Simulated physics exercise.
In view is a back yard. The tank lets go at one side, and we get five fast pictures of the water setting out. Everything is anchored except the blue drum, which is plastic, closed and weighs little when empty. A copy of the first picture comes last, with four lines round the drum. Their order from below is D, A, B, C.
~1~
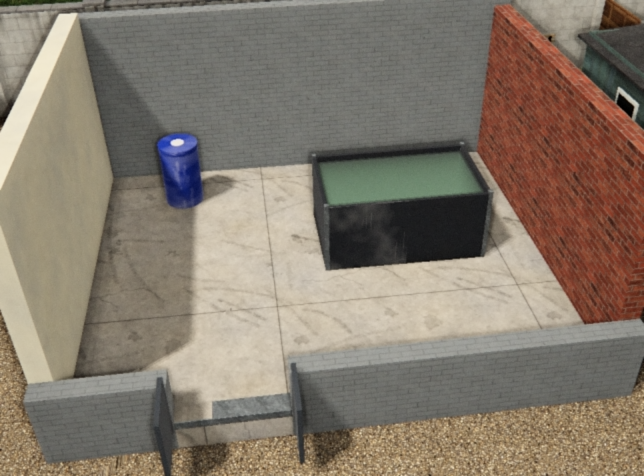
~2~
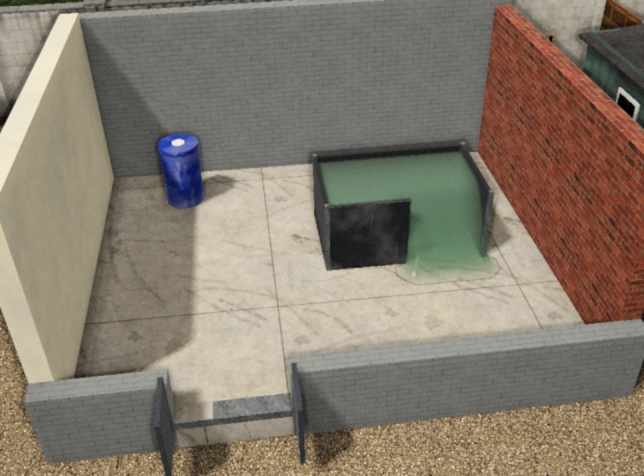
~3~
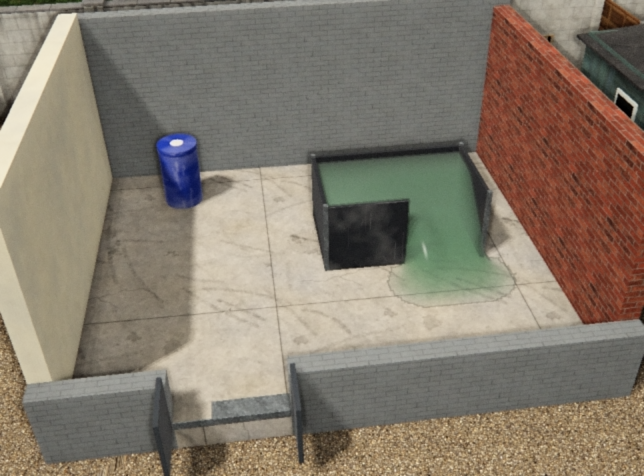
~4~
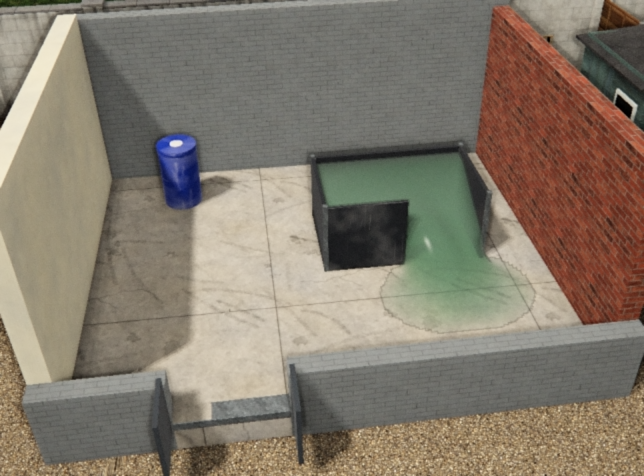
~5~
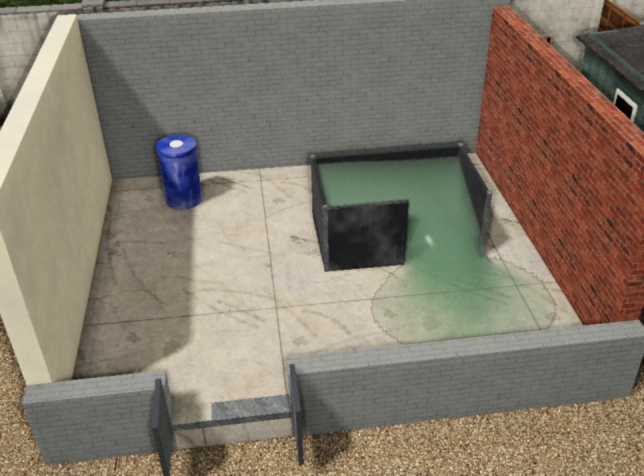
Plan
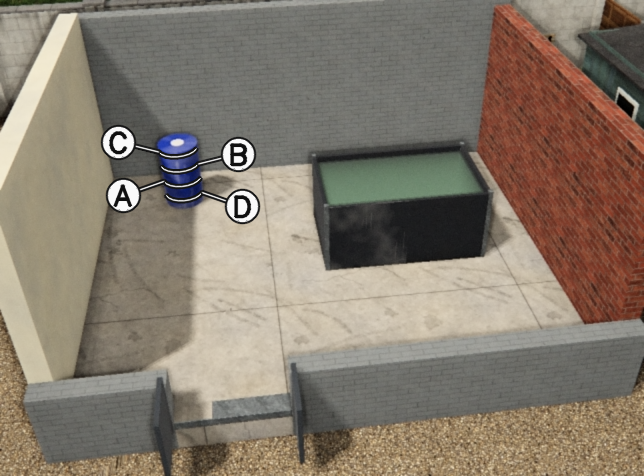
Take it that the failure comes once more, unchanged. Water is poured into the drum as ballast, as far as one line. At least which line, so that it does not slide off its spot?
The limit is D.
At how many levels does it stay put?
All of them.
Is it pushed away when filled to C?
No, not at all.
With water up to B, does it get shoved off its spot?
No, not at all.
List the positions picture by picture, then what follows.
In the first picture, lid of the blue drum at (177, 143); tank full, its middle at (398, 179); open gate at (228, 366).
In the second picture, water covers 2 % of the ground, mostly out of sight from here.
In the third picture, 4 % of the ground wet, in view closest to the drum at (398, 283).
In the fourth picture, 8 % of the ground wet, in view closest to the drum at (390, 291).
In the fifth picture, lid of the blue drum at (176, 144); 12 % of the ground wet, in view closest to the drum at (386, 296).
On the marked copy, A at (181, 186); B at (179, 171); C at (177, 156); D at (184, 200); from the bottom up D, A, B, C.
With A, it does not move.
With B, it does not move.
With C, it does not move.
With D, it does not move.
